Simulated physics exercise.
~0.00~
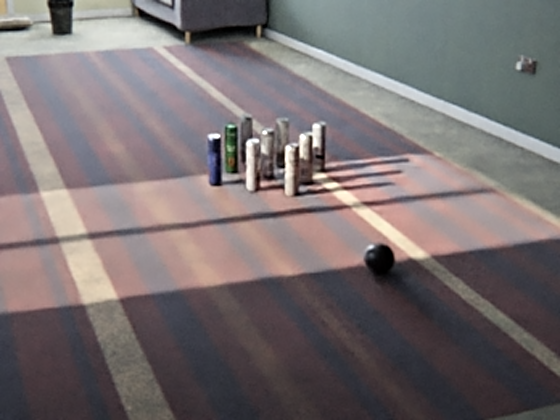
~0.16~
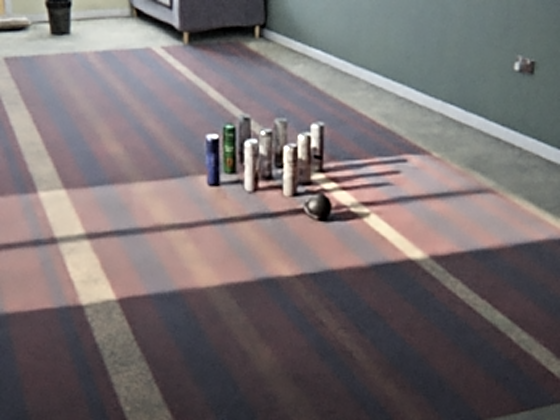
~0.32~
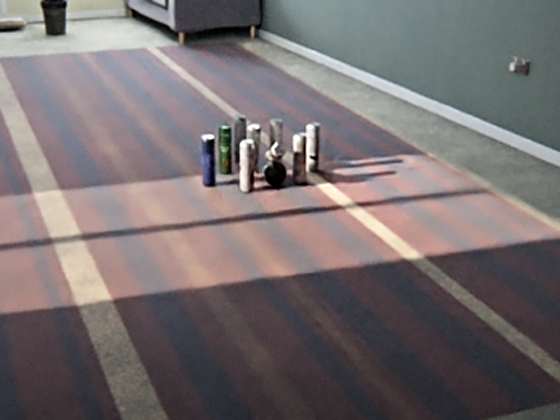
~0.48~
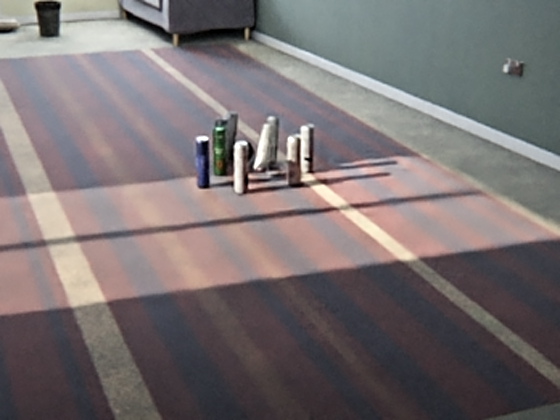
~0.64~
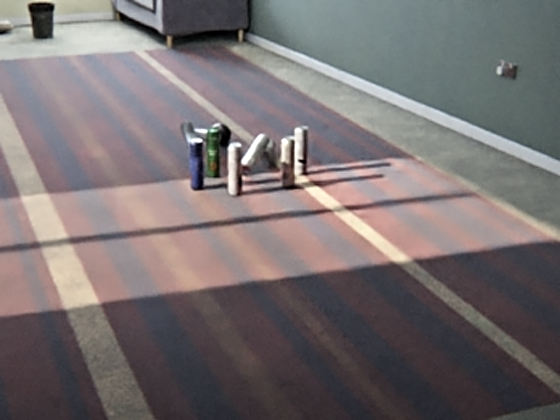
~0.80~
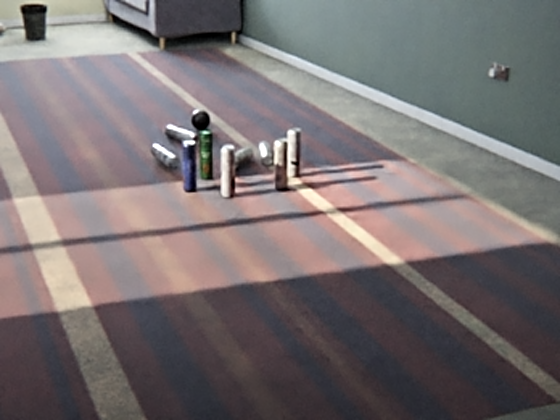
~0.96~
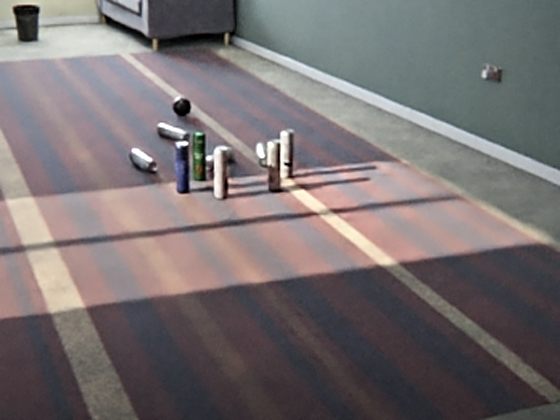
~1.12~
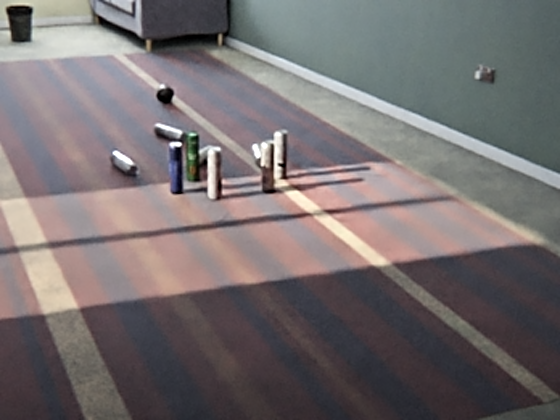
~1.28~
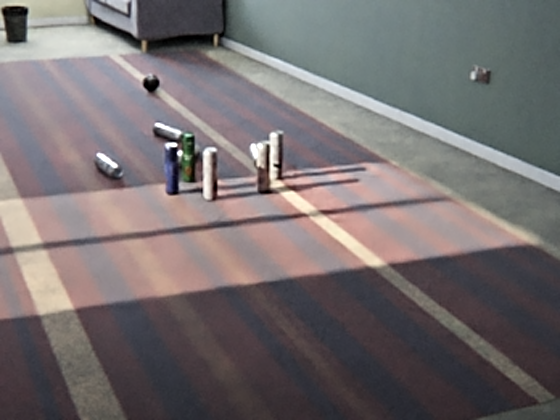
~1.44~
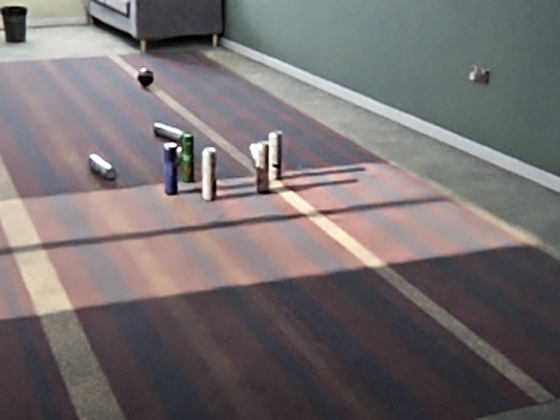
In a living room, a dark ball rolls through standing tubes, toppling some, and rolls away.
